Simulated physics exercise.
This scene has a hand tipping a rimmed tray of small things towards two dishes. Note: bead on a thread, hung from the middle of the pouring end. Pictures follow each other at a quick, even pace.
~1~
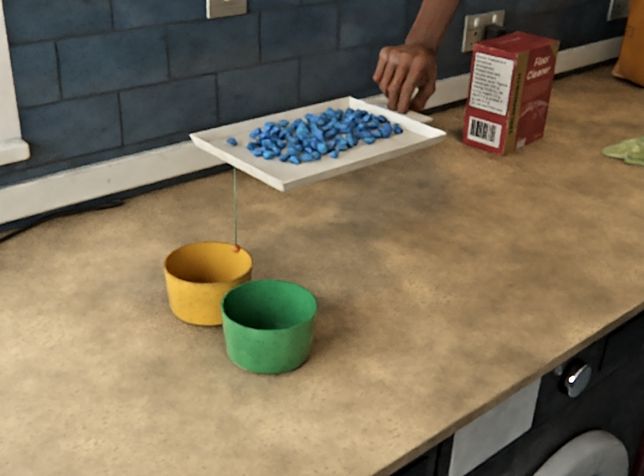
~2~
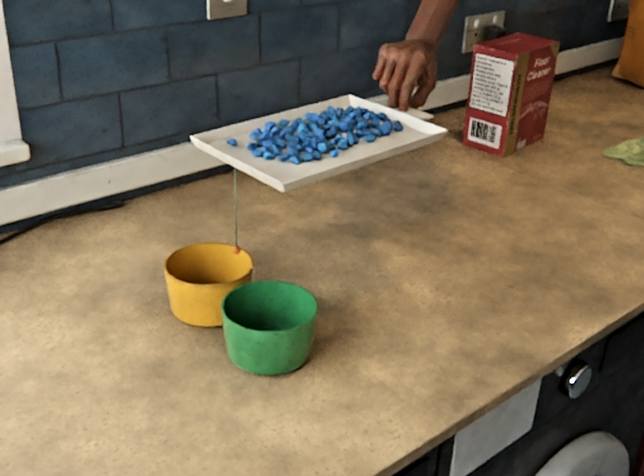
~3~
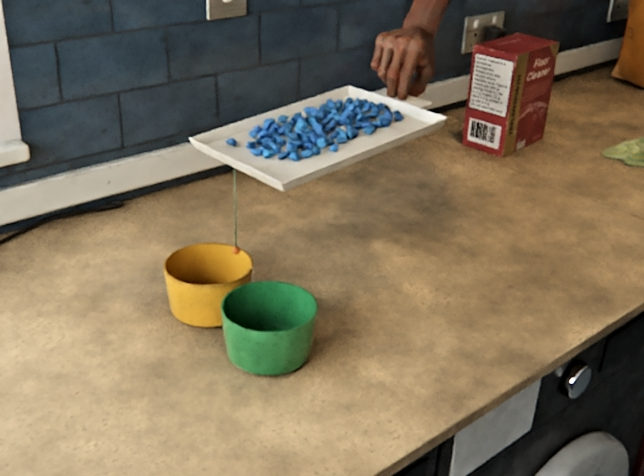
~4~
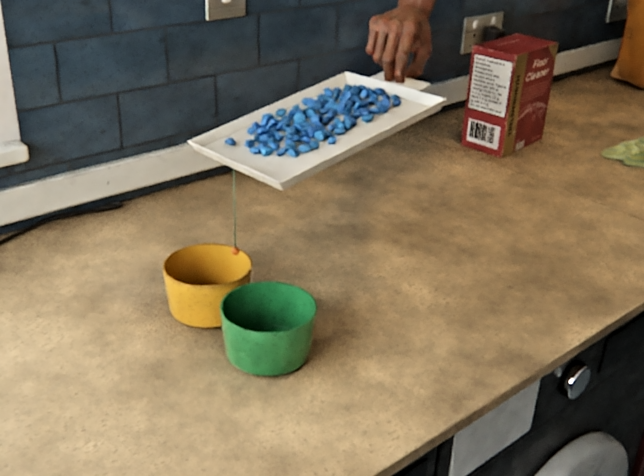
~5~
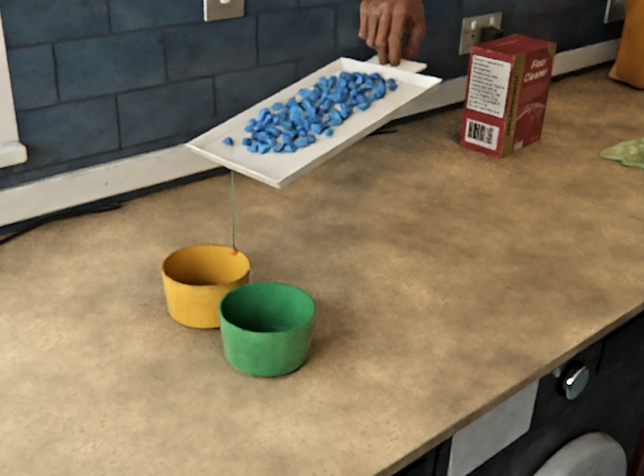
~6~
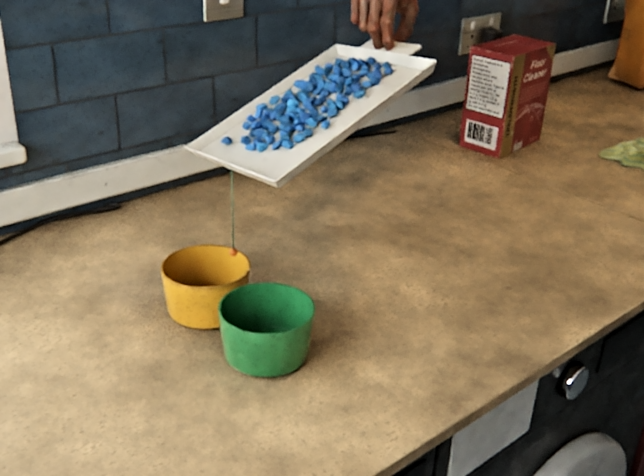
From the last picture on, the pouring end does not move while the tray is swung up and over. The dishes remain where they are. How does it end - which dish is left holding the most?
The left one.
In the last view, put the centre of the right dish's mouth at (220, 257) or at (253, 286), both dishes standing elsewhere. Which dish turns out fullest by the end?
In order of the tries: The dish on the right side, then the dish on the left side.
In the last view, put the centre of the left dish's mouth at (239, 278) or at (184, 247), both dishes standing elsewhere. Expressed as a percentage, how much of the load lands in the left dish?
About 10 per cent, then about 60 per cent.
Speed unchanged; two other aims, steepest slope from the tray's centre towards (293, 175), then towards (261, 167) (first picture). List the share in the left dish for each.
Respectively 0 % and 20 %.
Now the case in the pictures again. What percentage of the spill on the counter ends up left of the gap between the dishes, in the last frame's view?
Near 100 in a hundred.
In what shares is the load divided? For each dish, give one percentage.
Left about 40, right about 0 in a hundred.
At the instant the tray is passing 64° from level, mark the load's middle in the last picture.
Near (206, 147).
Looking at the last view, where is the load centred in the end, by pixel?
Roughly at (159, 297).
Just after the last frame, tray tipped steeply; the larger part on the tray; roughly a quarter in the air.
A moment on, tray tipped past a quarter turn; just a few on the tray; roughly a third in the left dish; roughly two thirds outside both; about a tenth in the air.
Further on, tray tipped past a quarter turn; roughly a third in the left dish; roughly two thirds outside both.
When it is over, tray tipped past a quarter turn; not one in the right dish; roughly a third in the left dish; roughly two thirds outside both.
